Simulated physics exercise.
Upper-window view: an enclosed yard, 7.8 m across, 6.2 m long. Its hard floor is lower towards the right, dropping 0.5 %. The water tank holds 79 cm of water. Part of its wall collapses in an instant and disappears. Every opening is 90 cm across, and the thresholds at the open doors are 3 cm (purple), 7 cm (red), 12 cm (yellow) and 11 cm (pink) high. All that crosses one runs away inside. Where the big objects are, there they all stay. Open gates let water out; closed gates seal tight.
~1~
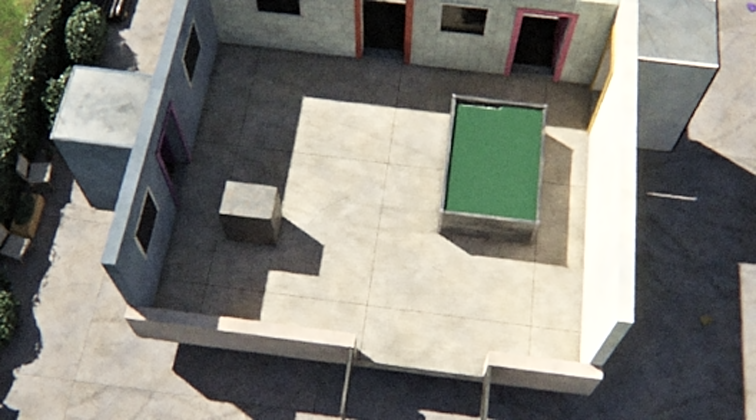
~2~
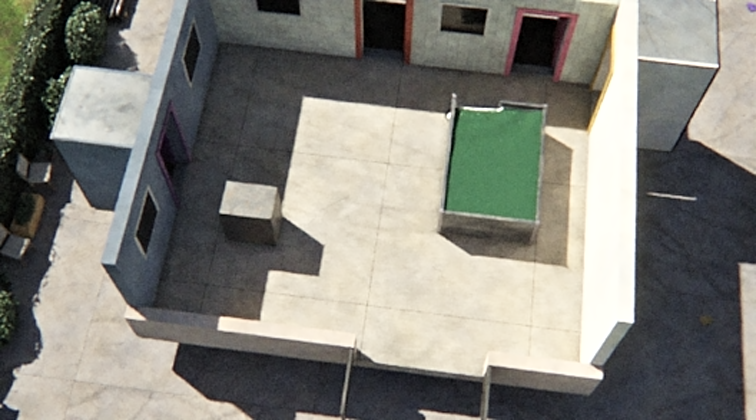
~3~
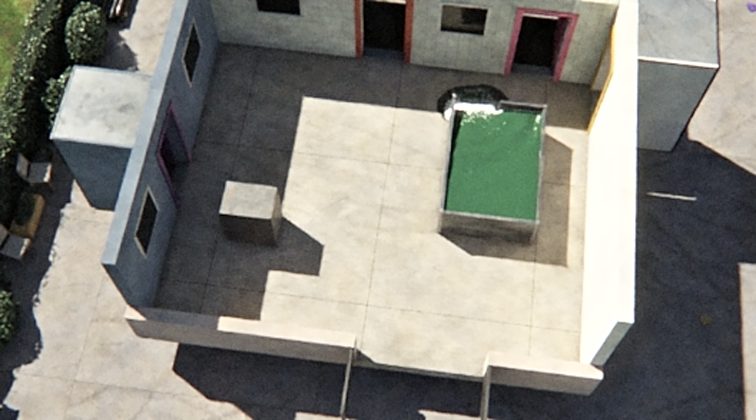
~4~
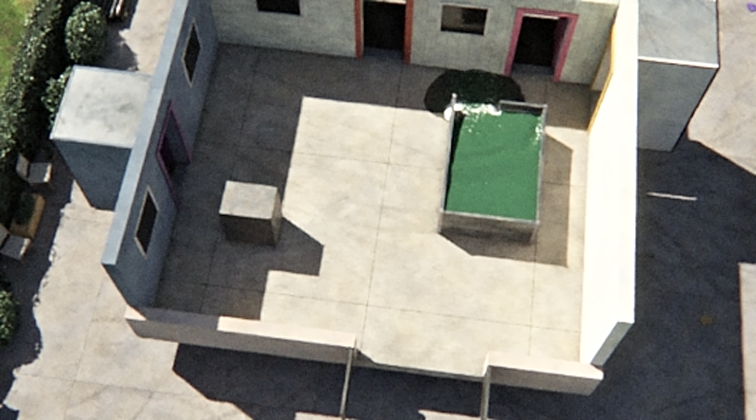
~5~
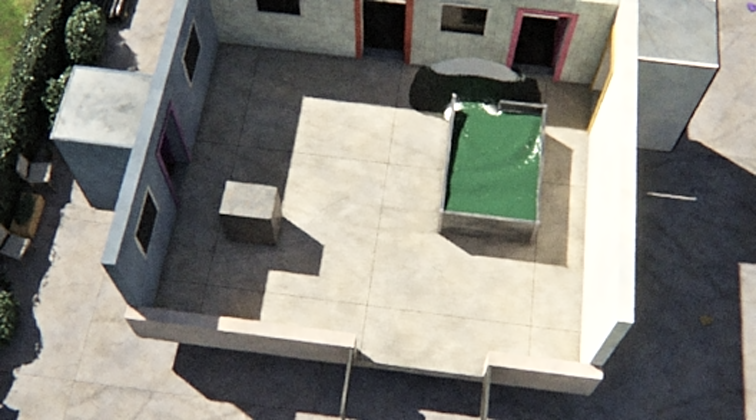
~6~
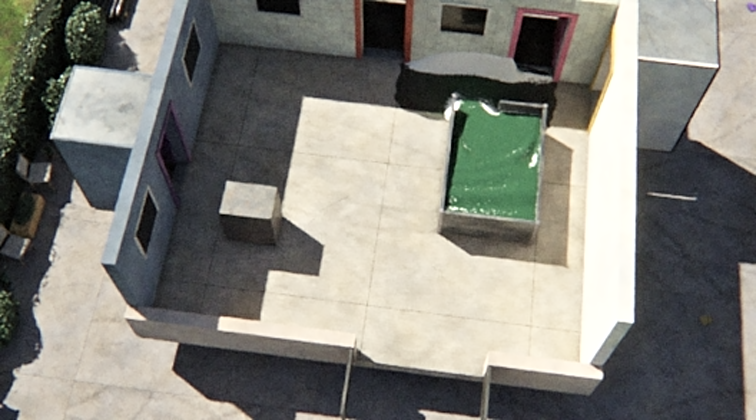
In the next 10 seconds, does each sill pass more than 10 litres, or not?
As I see it, the purple door breaches the limit, the red door breaches the limit, the yellow door breaches the limit, the pink door breaches the limit.
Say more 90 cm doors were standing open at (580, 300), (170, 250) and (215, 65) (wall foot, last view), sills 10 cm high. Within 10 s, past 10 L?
Note, doorways in listed order: Stays short, stays short, goes beyond.
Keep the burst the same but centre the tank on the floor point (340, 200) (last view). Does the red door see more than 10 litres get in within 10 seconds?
Well, red ends up beyond the mark.
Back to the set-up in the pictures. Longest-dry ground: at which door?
That's the purple door.
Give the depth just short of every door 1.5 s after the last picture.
Centimetres: Purple 0 / red 14 / yellow 30 / pink 20.
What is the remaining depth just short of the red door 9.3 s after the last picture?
4.5 cm.
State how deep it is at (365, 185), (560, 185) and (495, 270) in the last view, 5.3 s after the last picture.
Close to 1, 7 and 0 centimetres.
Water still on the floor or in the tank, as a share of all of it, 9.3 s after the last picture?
Around 84 per cent of the water.
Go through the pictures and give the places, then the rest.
The water tank at (494, 159) is whole and still, 79 cm deep, in the first picture.
The front is at (447, 117), 0.5 m from the gap on the water tank's far side; 0.2 m2 of floor is under water; 79 cm left at the back of the water tank, in the second picture.
The front is at (492, 90), 0.9 m from the gap on the water tank's far side; 0.9 m2 of floor is under water; 79 cm left at the back of the water tank, in the third picture.
Water pours out on the water tank's far side and has run 1.3 m, to (505, 77); typically 10 cm deep outside, 79 cm at the water tank's back, in the fourth picture.
Water pours out on the water tank's far side and has run 1.6 m, to (531, 80); typically 8 cm deep outside, 79 cm at the water tank's back, in the fifth picture.
Water pours out on the water tank's far side and has run 2.0 m, to (404, 65); typically 7 cm deep outside, 74 cm at the water tank's back, in the sixth picture.
Then, 0.7 s after the last picture water covers 10 % of the floor and is deepest (56 cm) near (467, 75); purple door not reached, red door 15 cm at the sill, 1 L in, yellow door 15 cm at the sill, 2 L in, pink door 20 cm at the sill, 15 L in.
Then, 1.5 s after the last picture water covers 30 % of the floor and is deepest (48 cm) near (476, 76); purple door not reached, red door 14 cm at the sill, 16 L in, yellow door 30 cm at the sill, 63 L in, pink door 20 cm at the sill, 44 L in.
Then, 2.8 s after the last picture water covers 50 % of the floor and is deepest (32 cm) near (476, 76); purple door 7 cm at the sill, 0 L in, red door 10 cm at the sill, 35 L in, yellow door 24 cm at the sill, 187 L in, pink door 15 cm at the sill, 74 L in.
Then, 5.3 s after the last picture water covers 65 % of the floor and is deepest (21 cm) near (476, 76); purple door 6 cm at the sill, 25 L in, red door 8 cm at the sill, 45 L in, yellow door 19 cm at the sill, 288 L in, pink door 11 cm at the sill, 91 L in.
Then, 9.3 s after the last picture water covers 95 % of the floor and is deepest (12 cm) near (476, 76); purple door 5 cm at the sill, 41 L in, red door 4 cm at the sill, 46 L in, yellow door 11 cm at the sill, 313 L in, pink door 6 cm at the sill, 93 L in.
